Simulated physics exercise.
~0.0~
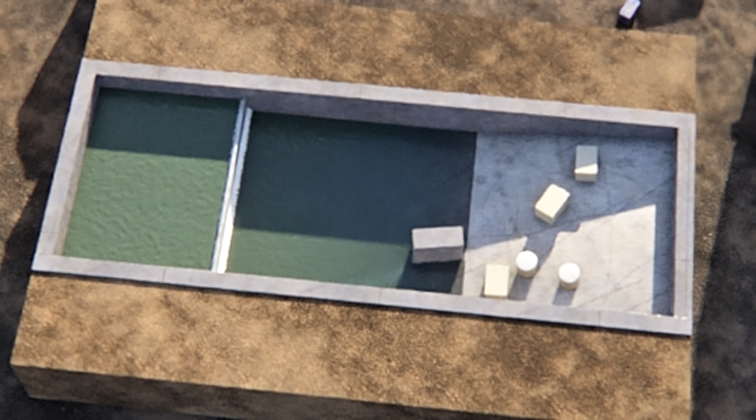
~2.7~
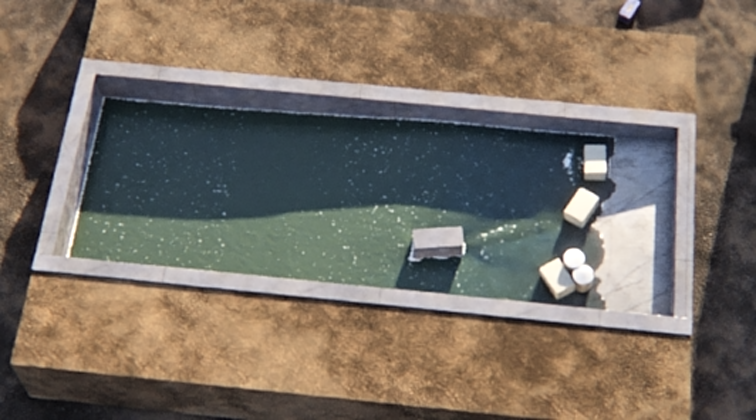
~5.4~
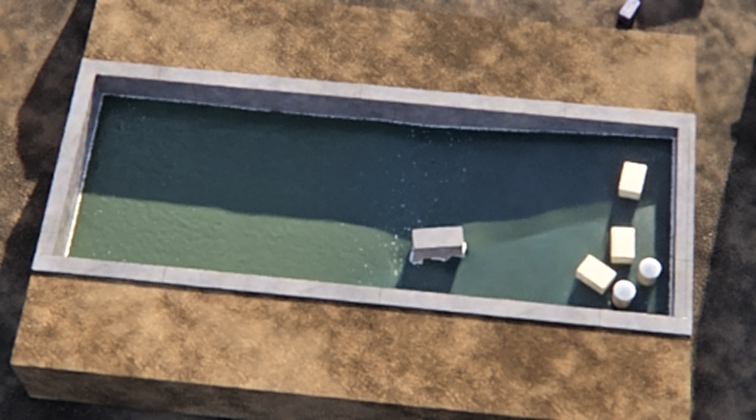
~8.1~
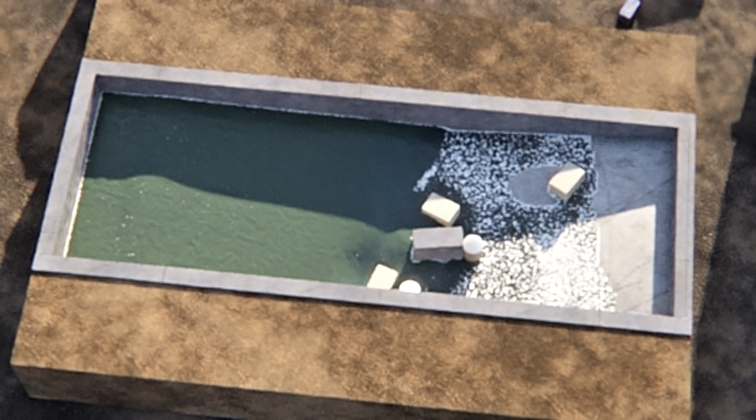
Green water surging right through a concrete basin past a fixed block, pushing pale crates and pails upslope, then dragging them back left.
